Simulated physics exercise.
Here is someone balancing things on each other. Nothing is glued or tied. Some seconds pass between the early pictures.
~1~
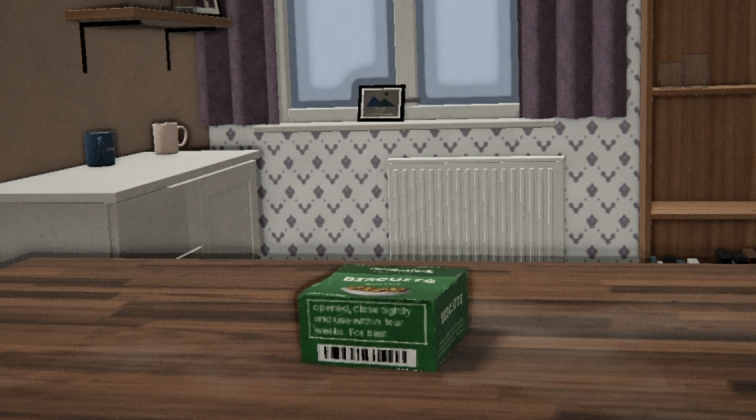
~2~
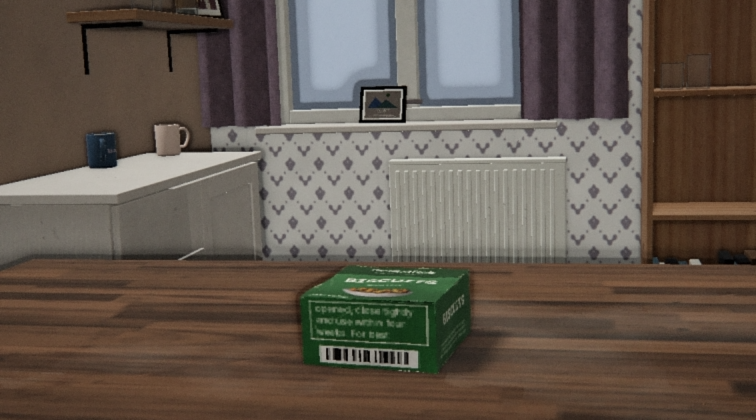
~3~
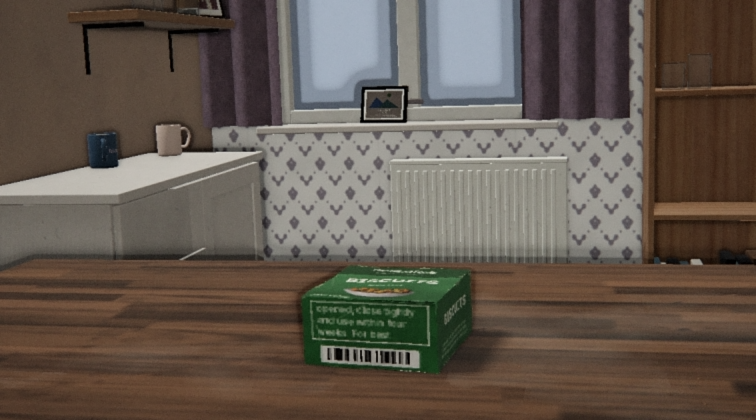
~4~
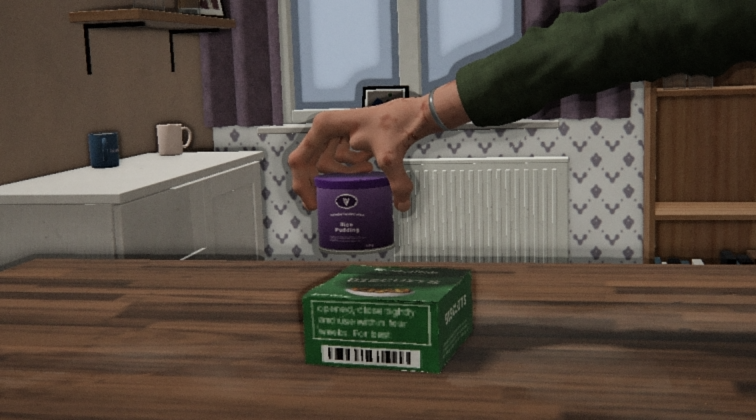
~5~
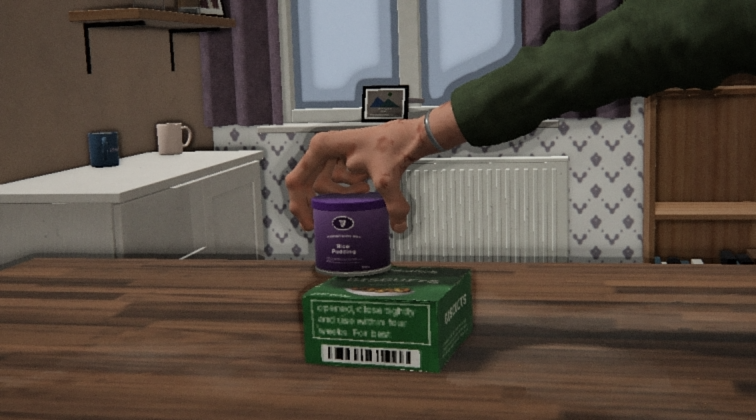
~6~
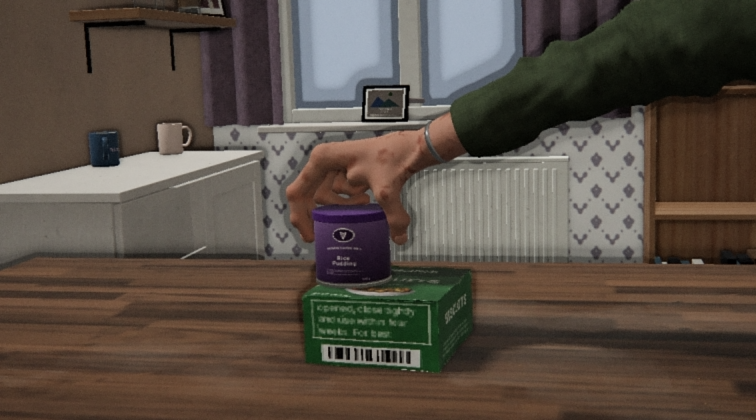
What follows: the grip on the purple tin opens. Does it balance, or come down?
As it turns out, it stays up.
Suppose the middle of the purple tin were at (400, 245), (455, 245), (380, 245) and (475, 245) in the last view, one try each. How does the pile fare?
In the first case it holds; in the second case it keeps its balance; in the third case it stays up; in the fourth case it gives way.
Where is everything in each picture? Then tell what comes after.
The last thing is not in view yet; green box (388, 314), in the first picture.
The last thing is not in view yet; green box (390, 315), in the second picture.
The last thing is not in view yet; green box (391, 315), in the third picture.
Coming down; purple tin (356, 212); green box (392, 315), in the fourth picture.
Coming down; purple tin (352, 233); green box (391, 315), in the fifth picture.
Set down, still held; purple tin (353, 244); green box (392, 314), in the sixth picture.
Then, 0.20 s after the last picture, nothing has stirred.
Then, 0.50 s after the last picture, purple tin resting near (353, 244).
At rest, both in place. Seen from the same camera at the end, purple tin near (353, 244). The pile holds.
